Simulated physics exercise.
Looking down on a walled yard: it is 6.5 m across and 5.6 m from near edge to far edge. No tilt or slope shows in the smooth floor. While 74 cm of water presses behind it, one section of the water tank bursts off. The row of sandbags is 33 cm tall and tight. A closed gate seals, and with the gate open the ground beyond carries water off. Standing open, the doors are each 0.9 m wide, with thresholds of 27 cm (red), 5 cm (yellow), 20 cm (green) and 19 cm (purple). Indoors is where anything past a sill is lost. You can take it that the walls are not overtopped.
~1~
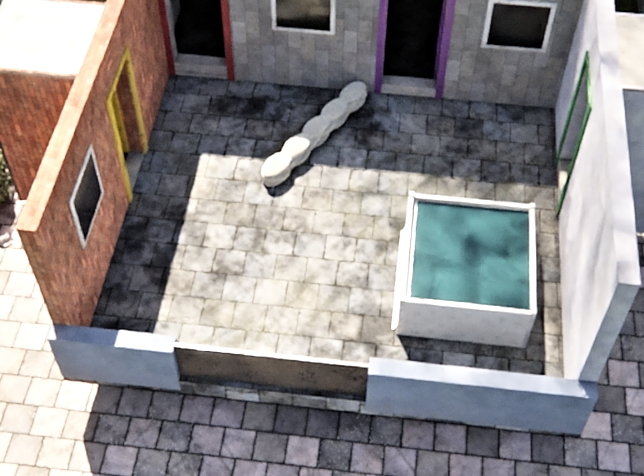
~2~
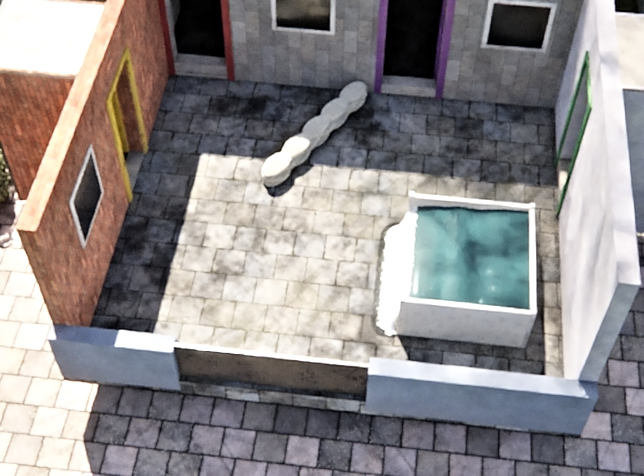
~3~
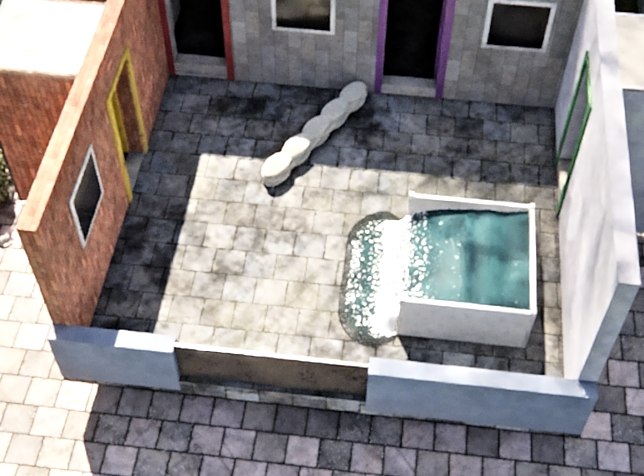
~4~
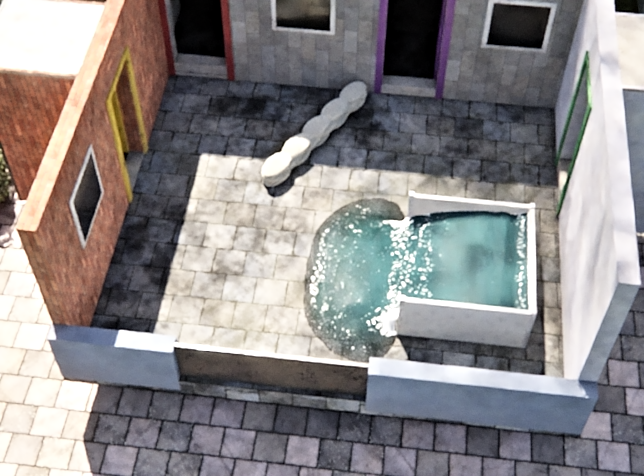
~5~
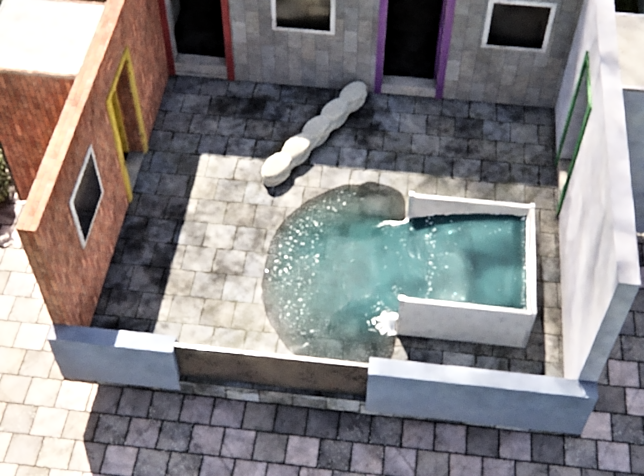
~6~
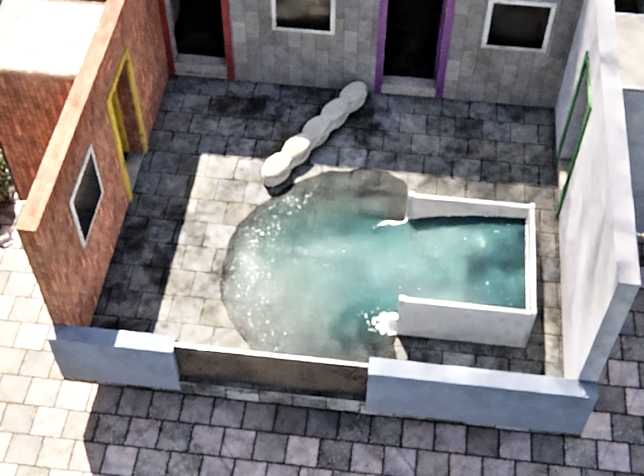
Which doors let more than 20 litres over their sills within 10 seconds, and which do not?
In the end red door: Falls short; yellow door: Tops the amount; green door: Falls short; purple door: Falls short.
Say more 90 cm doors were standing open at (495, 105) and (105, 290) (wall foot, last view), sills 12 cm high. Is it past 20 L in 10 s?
First door short of the limit, second door beyond the limit.
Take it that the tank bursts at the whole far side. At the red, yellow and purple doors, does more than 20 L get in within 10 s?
Then: Red short of it, yellow short of it, purple beyond it.
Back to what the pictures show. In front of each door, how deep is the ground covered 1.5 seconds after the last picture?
Door by door in cm, red shows 0, yellow shows 21, green shows 0, purple shows 0.
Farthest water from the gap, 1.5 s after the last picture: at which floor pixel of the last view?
I'd put it near pixel (159, 111) of the last picture.
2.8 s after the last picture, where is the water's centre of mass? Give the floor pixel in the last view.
Pixel position near (244, 251).
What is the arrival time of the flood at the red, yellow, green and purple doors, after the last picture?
Arrival: Red 2.2 s, yellow 0.7 s, green 5.0 s, purple 2.0 s.
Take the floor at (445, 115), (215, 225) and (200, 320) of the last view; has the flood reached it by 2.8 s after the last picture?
First spot submerged, second submerged, third submerged.
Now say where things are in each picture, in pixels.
The first frame shows the water tank at (469, 255) is whole and still, 74 cm deep.
In the second frame, the front is at (402, 226), 1.0 m from the gap at (407, 268); 0.4 m2 of floor is under water; 74 cm left at the back of the water tank.
In the third frame, the front is at (370, 220), 1.2 m from the gap at (406, 271); 1.5 m2 of floor is under water; 72 cm left at the back of the water tank.
In the fourth frame, the front is at (356, 207), 1.5 m from the gap at (406, 272); 2.9 m2 of floor is under water; 65 cm left at the back of the water tank.
In the fifth frame, water pours out at (406, 272) and has run 2.0 m, to (267, 296); typically 8 cm deep outside, 63 cm at the water tank's back.
In the sixth frame, the front is at (238, 236), 2.6 m from the gap at (406, 273); 7.2 m2 of floor is under water; 60 cm left at the back of the water tank.
Then, 0.7 s after the last picture water covers 45 % of the floor and is deepest (30 cm) near (112, 259); red door not reached, yellow door 3 cm at the sill, 0 L in, green door not reached, purple door not reached.
Then, 1.5 s after the last picture water covers 50 % of the floor and is deepest (44 cm) near (86, 343); red door not reached, yellow door 21 cm at the sill, 49 L in, green door not reached, purple door not reached.
Then, 2.8 s after the last picture water covers 60 % of the floor and is deepest (24 cm) near (205, 345); red door 16 cm at the sill, 0 L in, yellow door 16 cm at the sill, 159 L in, green door not reached, purple door 7 cm at the sill, 0 L in.
Then, 5.3 s after the last picture water covers 80 % of the floor and is deepest (26 cm) near (339, 89); red door 14 cm at the sill, 0 L in, yellow door 7 cm at the sill, 210 L in, green door 1 cm at the sill, 0 L in, purple door 5 cm at the sill, 0 L in.
Then, 9.3 s after the last picture water covers 95 % of the floor and is deepest (12 cm) near (560, 265); red door 9 cm at the sill, 0 L in, yellow door 8 cm at the sill, 227 L in, green door 6 cm at the sill, 0 L in, purple door 5 cm at the sill, 0 L in.
